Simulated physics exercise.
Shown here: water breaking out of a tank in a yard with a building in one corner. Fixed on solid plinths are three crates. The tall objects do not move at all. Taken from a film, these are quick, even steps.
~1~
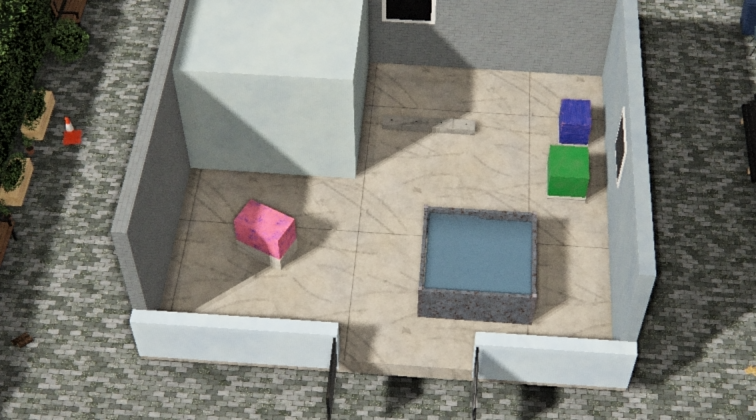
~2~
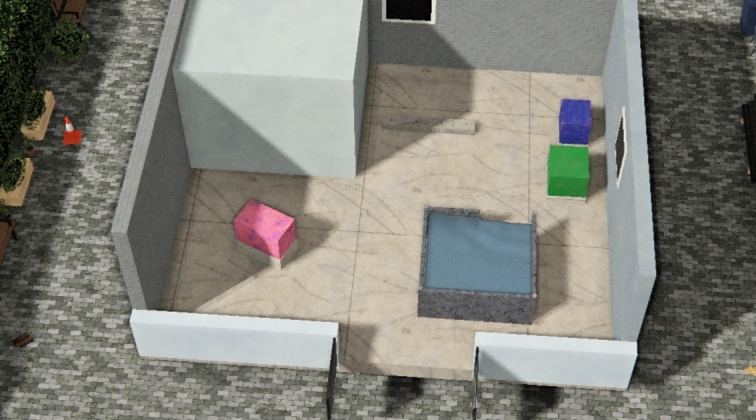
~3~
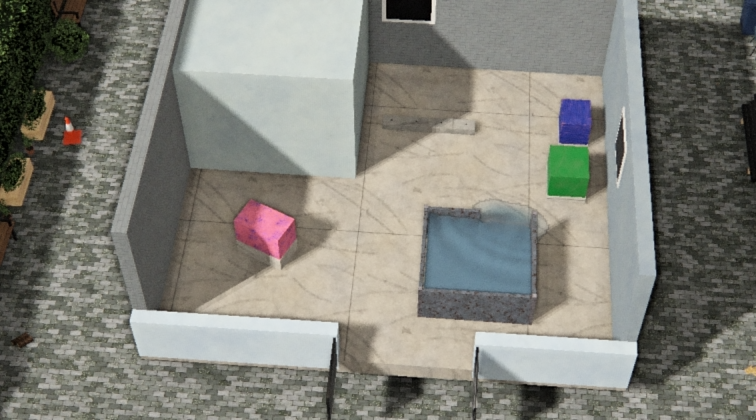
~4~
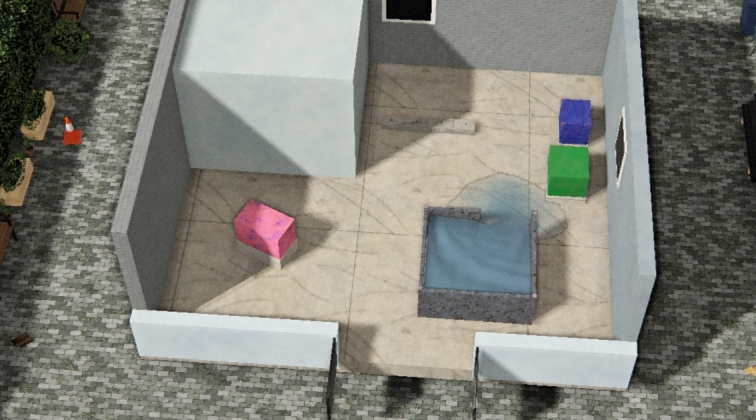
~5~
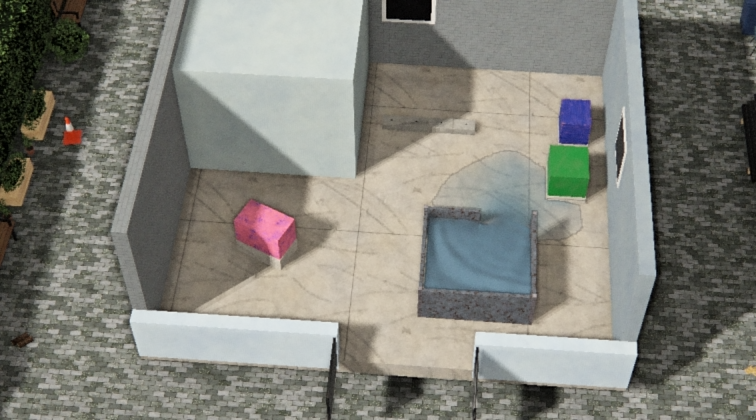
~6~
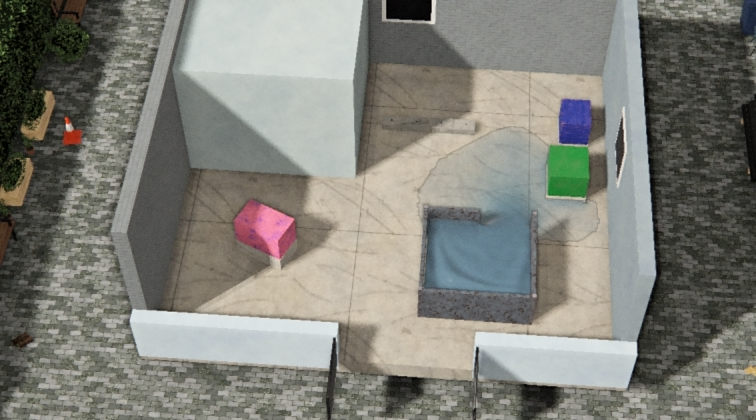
The clip opens on a walled yard with a pale block building in one corner, a pink object, green and blue boxes, and still water in a stone tank. A gap appears in the tank's far side, and water pours out, spreading across the floor in a widening sheet around the green box.
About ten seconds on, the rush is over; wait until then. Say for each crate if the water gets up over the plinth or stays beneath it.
The pink crate is going to stay clear of the water. The blue crate is going to be reached by the water. The green crate is going to be reached by the water.
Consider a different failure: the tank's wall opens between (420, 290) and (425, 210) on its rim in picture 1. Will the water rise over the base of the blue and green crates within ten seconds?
As I see it, the blue crate is not reached, and the green crate is not reached.
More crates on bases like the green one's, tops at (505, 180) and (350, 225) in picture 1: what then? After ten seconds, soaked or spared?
For the first position it is reached; for the second it is missed.
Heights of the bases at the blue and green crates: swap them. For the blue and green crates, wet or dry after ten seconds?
In short, blue is inundated; green is inundated.
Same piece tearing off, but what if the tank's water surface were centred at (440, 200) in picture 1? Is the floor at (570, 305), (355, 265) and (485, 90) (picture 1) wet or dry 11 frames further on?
As listed: No water, free of water, flooded.
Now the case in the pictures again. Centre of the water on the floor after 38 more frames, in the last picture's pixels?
My pick is pixel (489, 181).
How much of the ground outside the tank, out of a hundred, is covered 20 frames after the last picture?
Some 50 per cent.
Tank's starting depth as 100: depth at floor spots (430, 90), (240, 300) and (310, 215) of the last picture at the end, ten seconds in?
First spot 12 %, second 0 %, third 0 %.
A moment on, water covers 25 % of the floor; the pink crate not reached, the blue crate water round its plinth, the green crate water round its plinth.
Next, water covers 35 % of the floor; the pink crate not reached, the blue crate water round its plinth, the green crate water round its plinth.
Then, water covers 50 % of the floor; the pink crate not reached, the blue crate water round its plinth, the green crate water round its plinth.
Later, water covers 70 % of the floor; the pink crate water round its plinth, the blue crate water round its plinth, the green crate water round its plinth.
In the end, water covers 75 % of the floor; the pink crate stayed above the water, the blue crate was topped, the green crate was topped.
